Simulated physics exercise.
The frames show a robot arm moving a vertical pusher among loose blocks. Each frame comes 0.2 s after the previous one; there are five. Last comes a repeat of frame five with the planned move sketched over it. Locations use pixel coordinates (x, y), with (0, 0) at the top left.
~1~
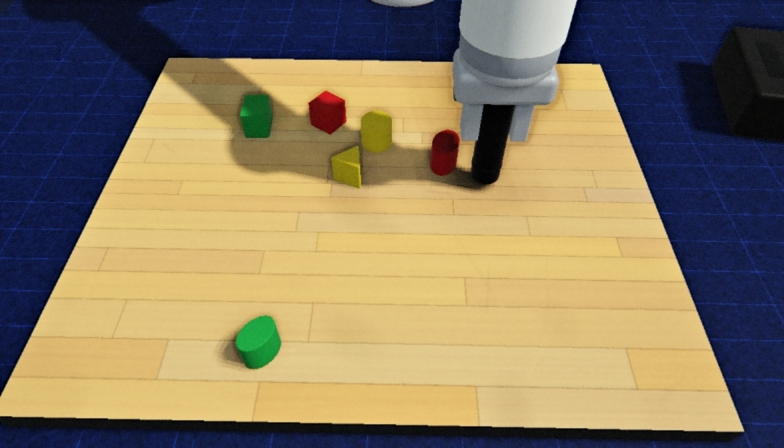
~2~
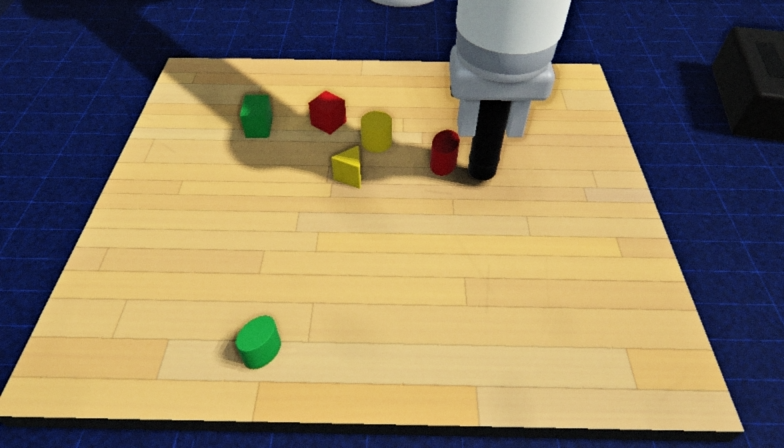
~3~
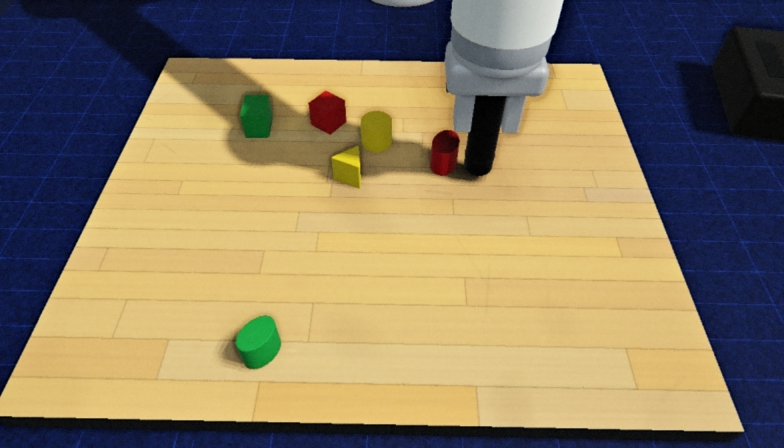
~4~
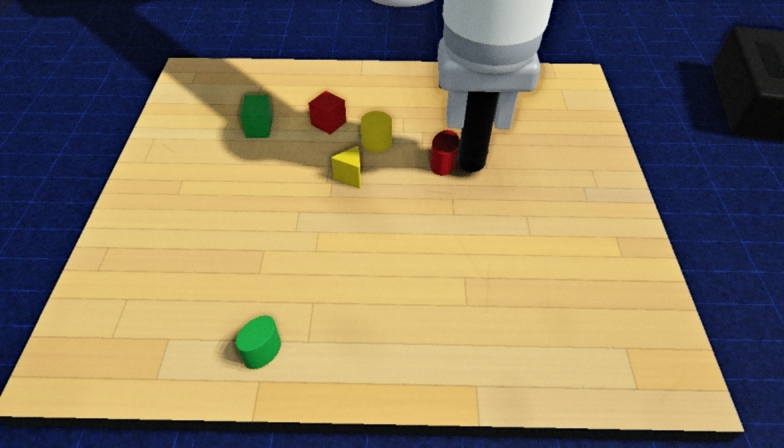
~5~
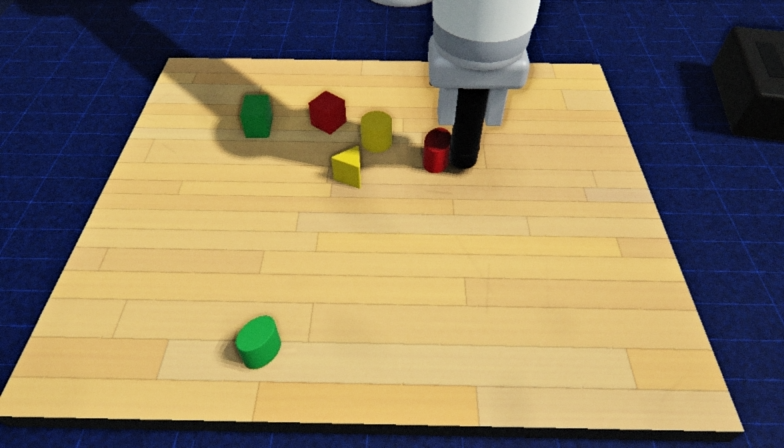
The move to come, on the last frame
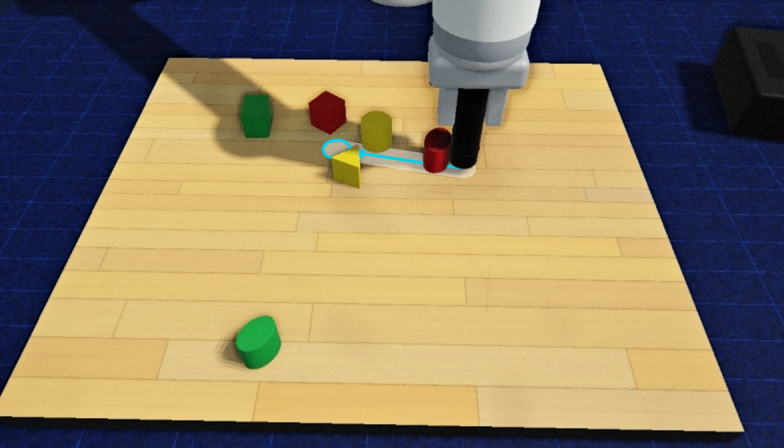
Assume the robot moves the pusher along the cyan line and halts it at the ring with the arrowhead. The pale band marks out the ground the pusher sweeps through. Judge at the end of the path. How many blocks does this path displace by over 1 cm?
I think three or more will be displaced.
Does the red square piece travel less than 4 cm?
The answer is yes.
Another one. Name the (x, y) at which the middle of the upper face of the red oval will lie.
If I read the scene right, the answer is (332, 108).
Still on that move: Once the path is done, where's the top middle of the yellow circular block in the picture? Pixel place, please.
Its top centre is at about (343, 91).
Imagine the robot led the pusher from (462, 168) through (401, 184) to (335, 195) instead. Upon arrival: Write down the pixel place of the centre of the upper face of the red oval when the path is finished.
(418, 138)
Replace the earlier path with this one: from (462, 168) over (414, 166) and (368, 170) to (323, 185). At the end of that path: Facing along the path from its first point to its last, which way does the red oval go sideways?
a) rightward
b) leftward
The one that fits is a, rightward.
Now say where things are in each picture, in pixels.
Lower end of the pusher at (485, 176), tops of blocks, red square piece at (327, 101), yellow triangle at (350, 156), yellow circular block at (376, 120), red oval at (446, 141), in the first picture.
Pusher at (482, 172), blocks as before, in the second picture.
Pusher at (478, 167), blocks as before, in the third picture.
Pusher at (471, 163), blocks as before, in the fourth picture.
Pusher at (463, 161), red square piece at (327, 101), yellow triangle at (350, 156), yellow circular block at (376, 120), red oval at (438, 139), in the fifth picture.
The drawn path runs in a line from (462, 168) to (337, 149).
The first path, step by step. One third of the way, pusher at (419, 155); yellow circular block at (373, 119); red oval at (398, 129), turned 30° clockwise.
Two thirds of the way, pusher at (377, 148); red square piece at (320, 96), turned 25° anticlockwise; yellow circular block at (346, 103); red oval at (360, 119), turned 60° clockwise.
At the end, pusher at (336, 141); red square piece at (312, 91), turned 40° anticlockwise; yellow triangle not moved; yellow circular block at (343, 91); red oval at (332, 108), turned 115° clockwise.
